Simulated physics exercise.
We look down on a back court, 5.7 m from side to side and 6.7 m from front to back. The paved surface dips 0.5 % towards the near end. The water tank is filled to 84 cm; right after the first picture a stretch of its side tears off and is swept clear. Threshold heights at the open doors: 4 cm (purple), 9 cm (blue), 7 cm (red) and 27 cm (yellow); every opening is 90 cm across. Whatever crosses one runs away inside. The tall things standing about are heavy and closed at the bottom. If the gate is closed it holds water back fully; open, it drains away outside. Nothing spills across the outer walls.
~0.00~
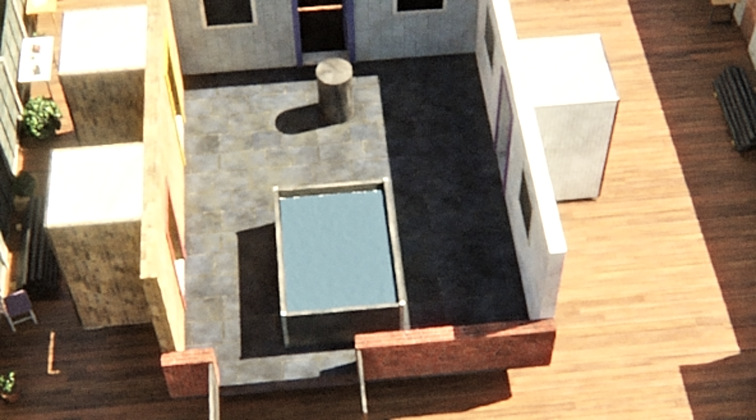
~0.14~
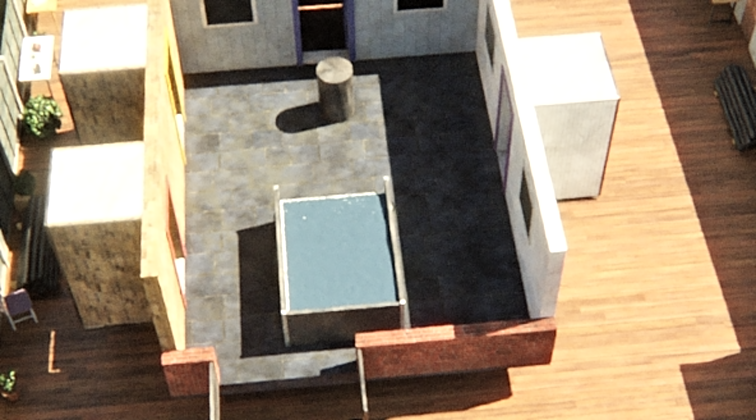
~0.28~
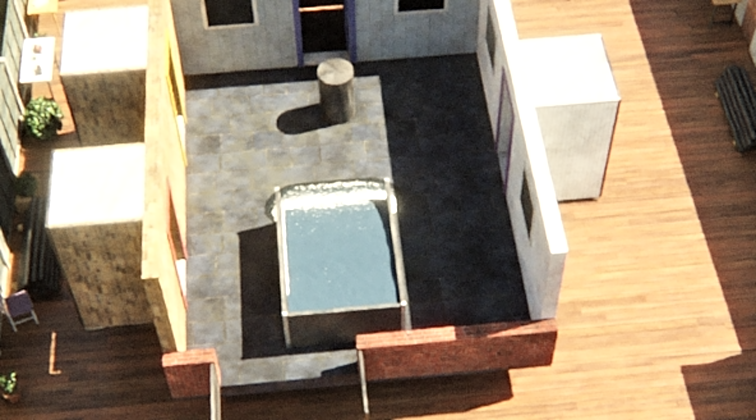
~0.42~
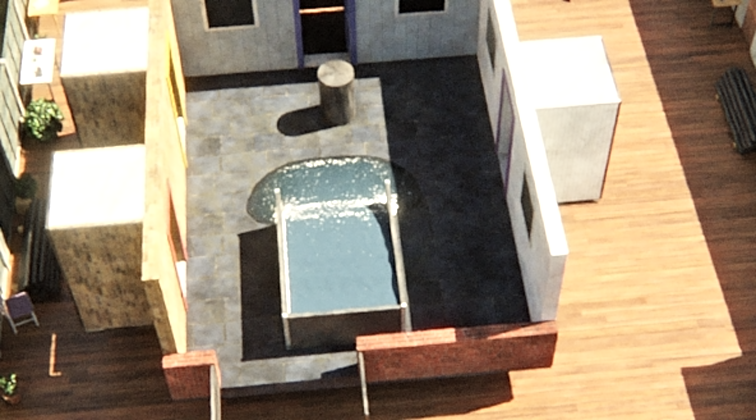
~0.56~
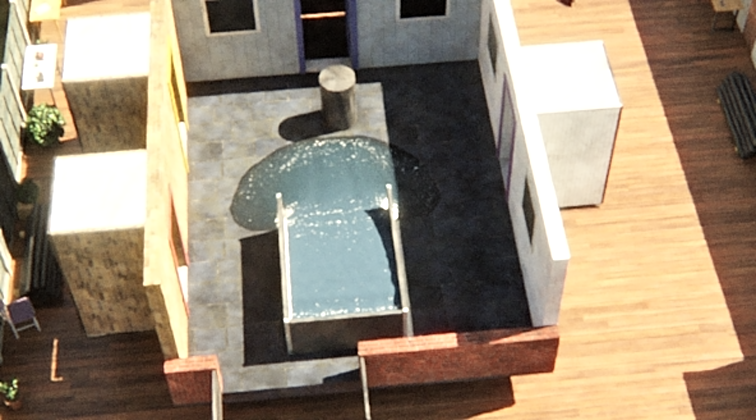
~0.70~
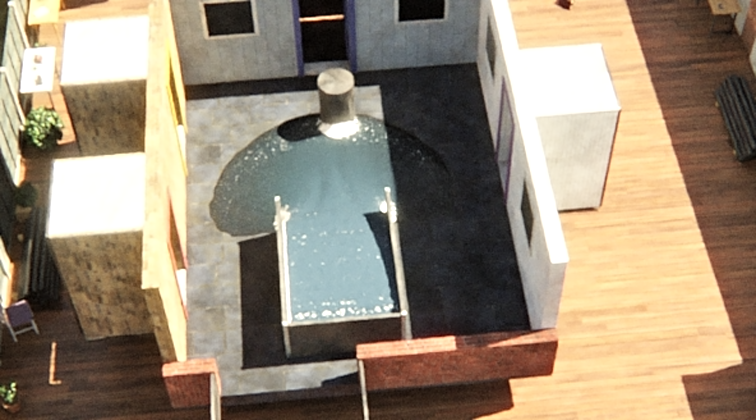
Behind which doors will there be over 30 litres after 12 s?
The water let in: At the purple door it passes the limit; at the blue door it goes over the limit; at the red door it does not reach the limit; at the yellow door it stays under the limit.
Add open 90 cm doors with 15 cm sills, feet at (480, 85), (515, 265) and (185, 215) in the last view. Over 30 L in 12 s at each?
In that order: Above, below, not over.
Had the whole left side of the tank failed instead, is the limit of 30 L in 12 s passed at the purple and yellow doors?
Against that limit: Purple not over, yellow below.
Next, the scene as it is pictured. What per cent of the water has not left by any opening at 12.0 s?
About 74 per cent.
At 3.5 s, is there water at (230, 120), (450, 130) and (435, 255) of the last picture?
In turn: Flooded, under water, still dry.
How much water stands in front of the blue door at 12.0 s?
Some 4.5 cm.
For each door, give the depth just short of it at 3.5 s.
Depths in cm: Purple 9, blue 15, red 0, yellow 21.
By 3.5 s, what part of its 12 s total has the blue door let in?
About 35 per cent.
After 1.4 s water covers 50 % of the floor and is deepest (44 cm) near (332, 136); purple door 1 cm at the sill, 0 L in, blue door 9 cm at the sill, 3 L in, red door not reached, yellow door 8 cm at the sill, 0 L in.
After 2.2 s water covers 55 % of the floor and is deepest (53 cm) near (186, 91); purple door 3 cm at the sill, 0 L in, blue door 19 cm at the sill, 12 L in, red door not reached, yellow door 14 cm at the sill, 0 L in.
After 3.5 s water covers 55 % of the floor and is deepest (34 cm) near (416, 107); purple door 9 cm at the sill, 1 L in, blue door 15 cm at the sill, 42 L in, red door not reached, yellow door 21 cm at the sill, 1 L in.
After 7.0 s water covers 100 % of the floor and is deepest (18 cm) near (519, 336); purple door 12 cm at the sill, 59 L in, blue door 10 cm at the sill, 122 L in, red door 6 cm at the sill, 0 L in, yellow door 12 cm at the sill, 2 L in.
After 12.0 s water covers 100 % of the floor and is deepest (12 cm) near (187, 386); purple door 9 cm at the sill, 104 L in, blue door 5 cm at the sill, 124 L in, red door 7 cm at the sill, 0 L in, yellow door 6 cm at the sill, 2 L in.
